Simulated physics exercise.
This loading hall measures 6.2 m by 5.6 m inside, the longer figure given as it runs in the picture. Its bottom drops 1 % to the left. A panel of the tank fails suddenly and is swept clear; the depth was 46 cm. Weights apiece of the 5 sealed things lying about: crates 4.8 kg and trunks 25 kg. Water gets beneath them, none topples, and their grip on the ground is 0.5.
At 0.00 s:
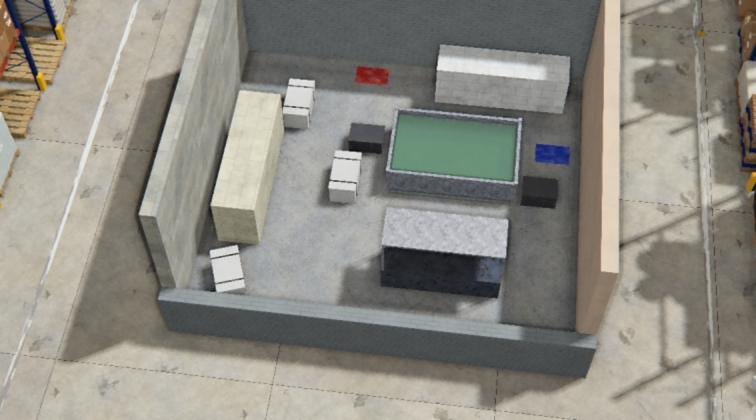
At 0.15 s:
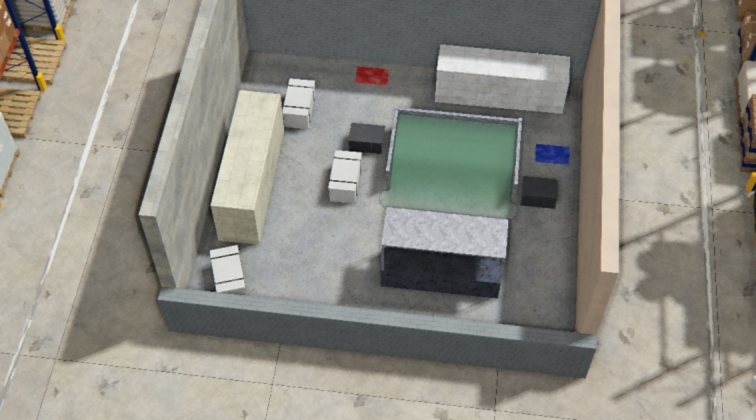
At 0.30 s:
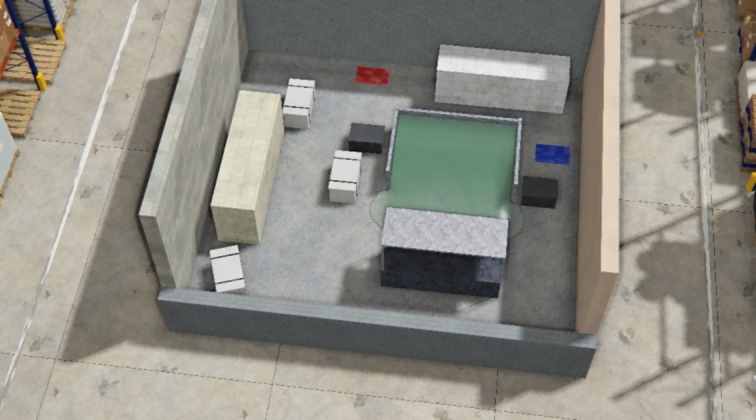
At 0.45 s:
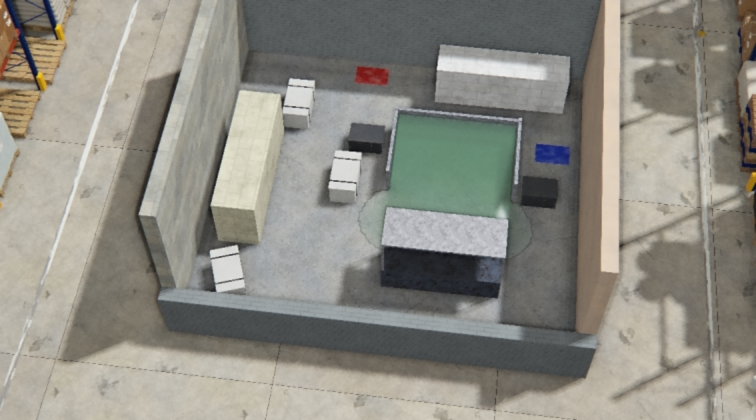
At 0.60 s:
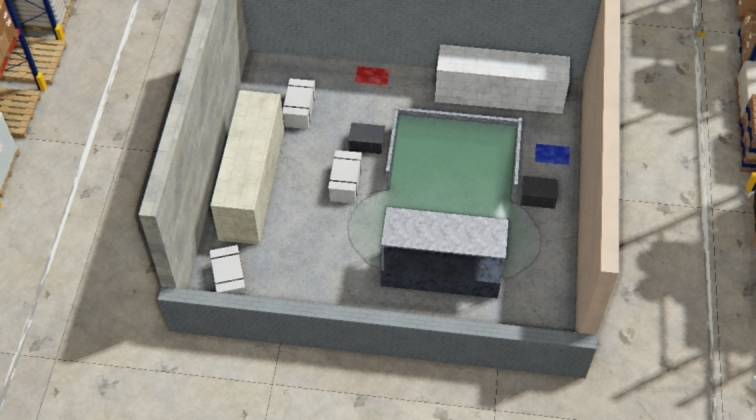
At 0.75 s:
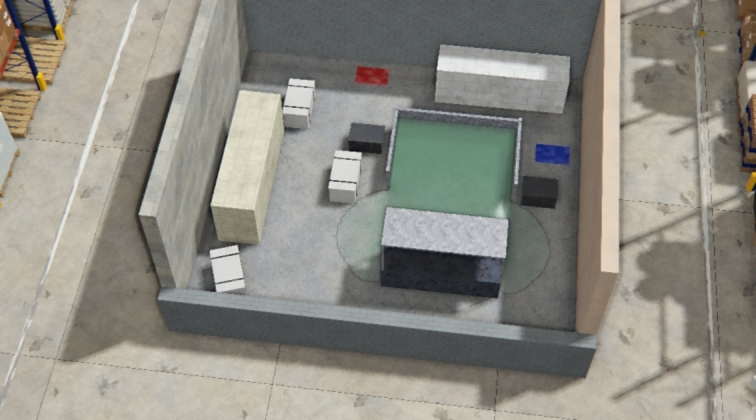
Green water spreads from the open front of the tank and around the block before it.
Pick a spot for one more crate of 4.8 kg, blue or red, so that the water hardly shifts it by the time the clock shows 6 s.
On the red patch.
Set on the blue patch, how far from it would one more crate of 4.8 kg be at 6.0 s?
Some 80 cm.
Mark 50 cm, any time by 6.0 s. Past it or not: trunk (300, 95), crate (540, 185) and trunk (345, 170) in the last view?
In that order: Short of it, more, less.
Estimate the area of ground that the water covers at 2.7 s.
About 16 m2.
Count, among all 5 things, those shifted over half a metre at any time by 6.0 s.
I count 1.
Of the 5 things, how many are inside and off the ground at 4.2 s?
I count 1.
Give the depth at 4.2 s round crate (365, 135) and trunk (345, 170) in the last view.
About 2 and 3 cm.
After 1.2 s on blue it would be 0 cm off in 0 cm of water; on red it would be 0 cm off in 0 cm of water.
After 2.7 s on blue it would be 0 cm off in 1 cm of water; on red it would be 0 cm off in 0 cm of water.
After 4.2 s on blue it would be 74 cm off in 3 cm of water; on red it would be 0 cm off in 0 cm of water.
After 6.0 s on blue it would be 77 cm off in 4 cm of water; on red it would be 0 cm off in 1 cm of water.
